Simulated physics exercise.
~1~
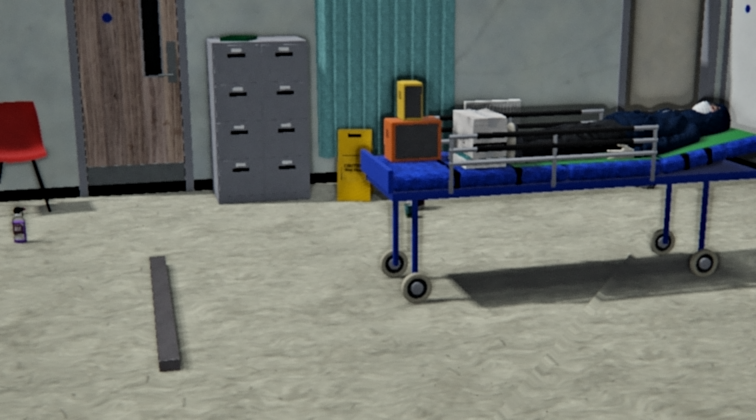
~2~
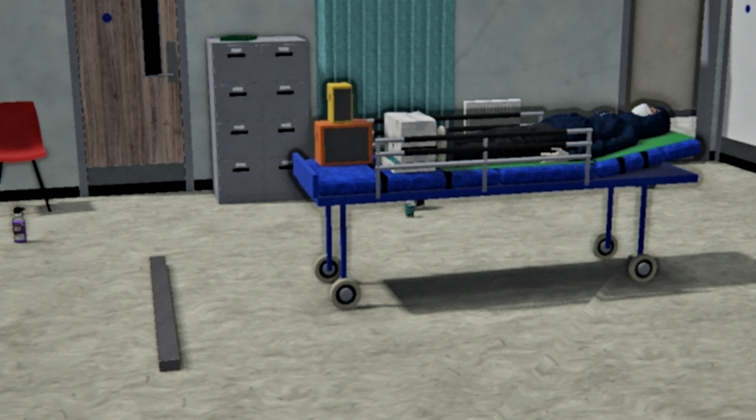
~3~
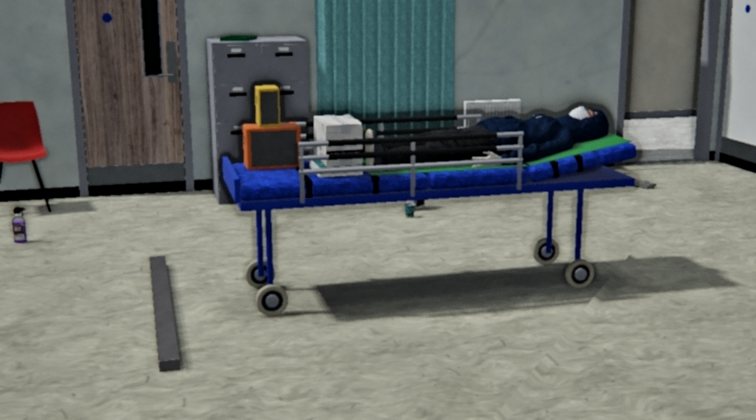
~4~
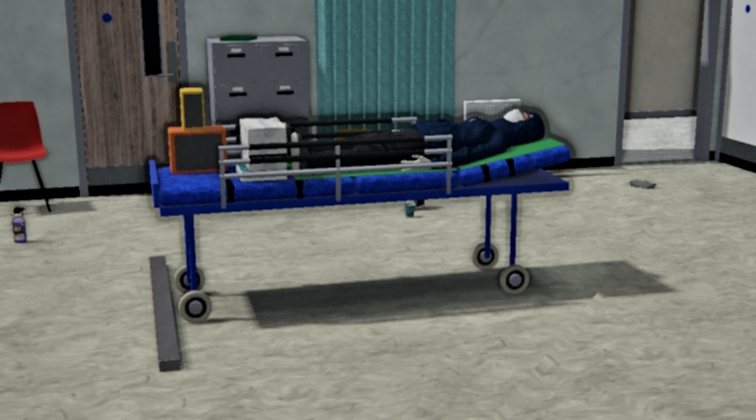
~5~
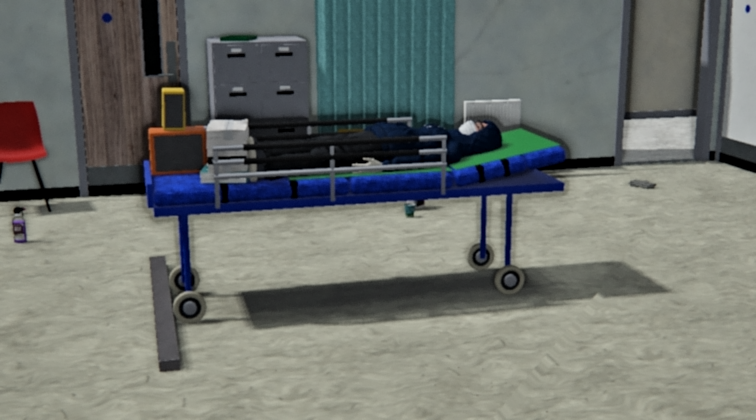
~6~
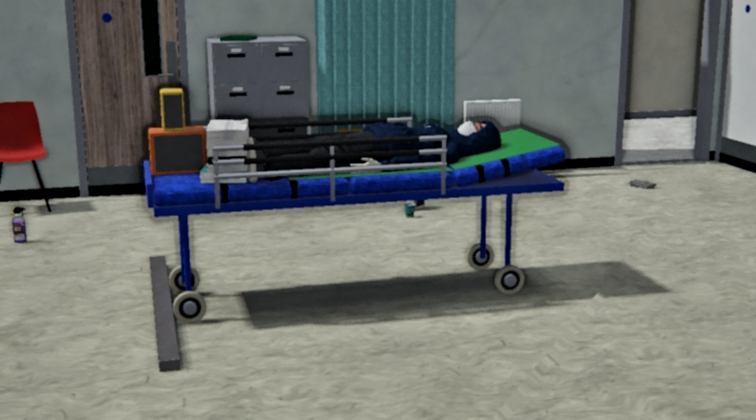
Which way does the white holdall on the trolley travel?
The white holdall moves to the left, riding along with the trolley and then sliding a little further that way as the trolley stops at the sill.
